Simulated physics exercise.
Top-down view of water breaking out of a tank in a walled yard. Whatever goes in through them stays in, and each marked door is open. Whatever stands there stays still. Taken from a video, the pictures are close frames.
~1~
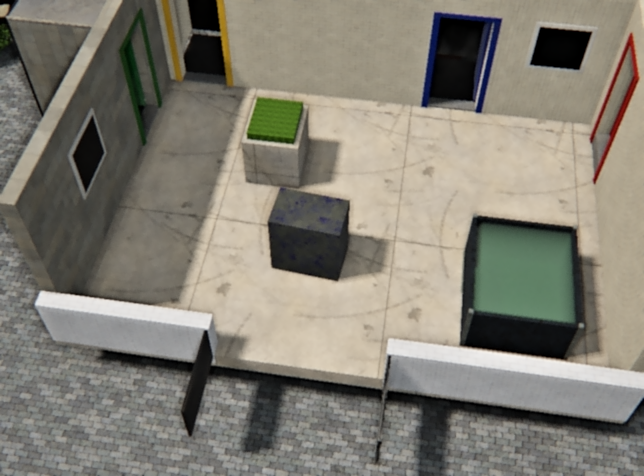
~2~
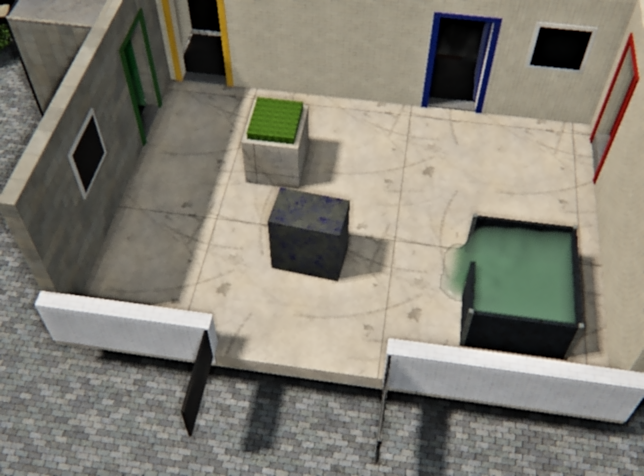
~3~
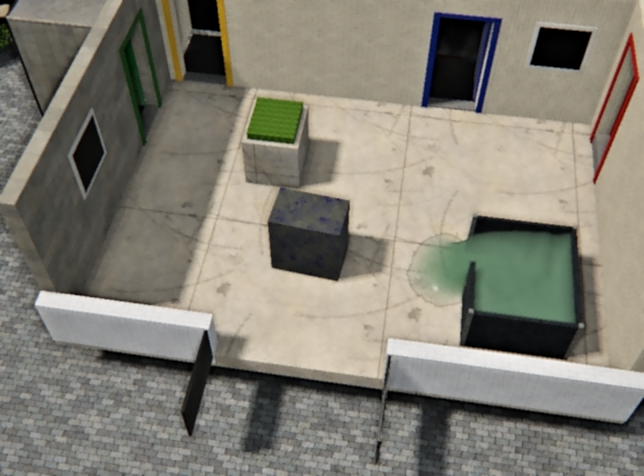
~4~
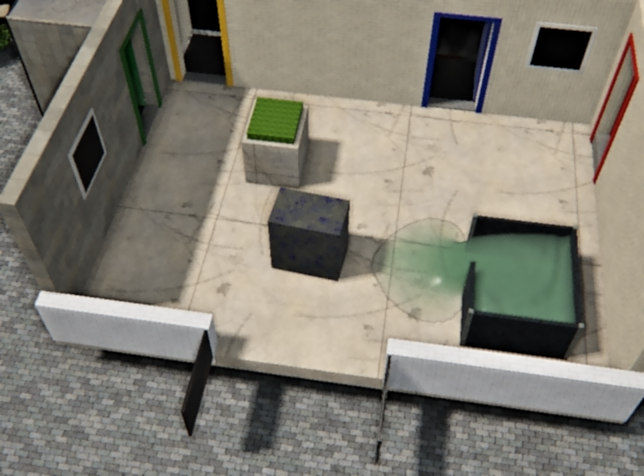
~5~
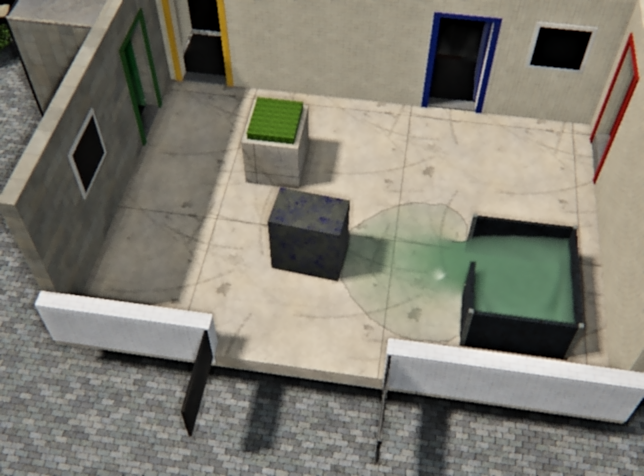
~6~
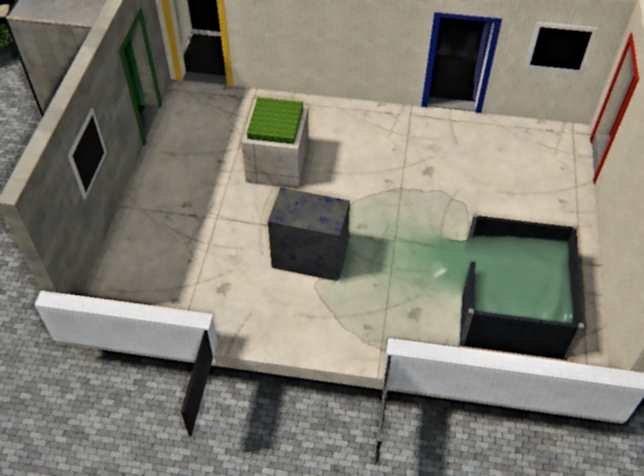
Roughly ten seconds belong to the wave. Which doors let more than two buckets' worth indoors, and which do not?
The blue door respects the limit for sure; the red door respects the limit for sure; the green door respects the limit for sure; the yellow door breaks the limit for sure.
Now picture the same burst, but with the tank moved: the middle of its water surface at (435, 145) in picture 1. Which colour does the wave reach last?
It's the one in red.
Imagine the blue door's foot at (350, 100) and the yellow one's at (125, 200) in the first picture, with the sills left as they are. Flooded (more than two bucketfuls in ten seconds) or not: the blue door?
Here, blue overshoots.
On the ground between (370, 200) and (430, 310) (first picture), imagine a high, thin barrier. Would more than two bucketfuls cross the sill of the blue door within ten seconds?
Looking at each in turn, blue door overshoots the limit.
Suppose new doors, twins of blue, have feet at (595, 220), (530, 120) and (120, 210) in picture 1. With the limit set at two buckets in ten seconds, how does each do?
In the listed order: Stays within it, stays within it, tops the limit.
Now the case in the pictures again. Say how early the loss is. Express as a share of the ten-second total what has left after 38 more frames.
It works out at roughly 75 per cent.
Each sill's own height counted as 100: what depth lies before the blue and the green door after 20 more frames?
Around 40 in a hundred for the first and 60 in a hundred for the second.
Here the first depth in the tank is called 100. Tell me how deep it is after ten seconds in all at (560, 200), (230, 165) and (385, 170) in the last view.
I'd say around 4 per cent, then 6 per cent, then 4 per cent.
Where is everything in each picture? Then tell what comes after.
The first picture shows still water in the water tank at (524, 272).
In the second picture, water pours out at (470, 264) and has run to (463, 247).
In the third picture, the front is at (415, 280), out from the gap at (470, 264).
In the fourth picture, water pours out at (469, 265) and has run to (380, 254).
In the fifth picture, the front is at a hidden place, out from the gap at (470, 265).
In the sixth picture, the front is at a hidden place, out from the gap at (470, 265).
A moment on, water covers 30 % of the floor; the blue door not reached, the red door not reached, the green door not reached, the yellow door not reached.
Next, water covers 45 % of the floor; the blue door not reached, the red door not reached, the green door not reached, the yellow door not reached.
Then, water covers 55 % of the floor; the blue door wet at the sill, nothing in, the red door not reached, the green door wet at the sill, nothing in, the yellow door wet at the sill, nothing in.
Later, water covers 75 % of the floor; the blue door wet at the sill, nothing in, the red door wet at the sill, nothing in, the green door under two buckets in, the yellow door under two buckets in.
In the end, water covers 90 % of the floor; the blue door wet at the sill, nothing in, the red door wet at the sill, nothing in, the green door under two buckets in, the yellow door over two buckets in.
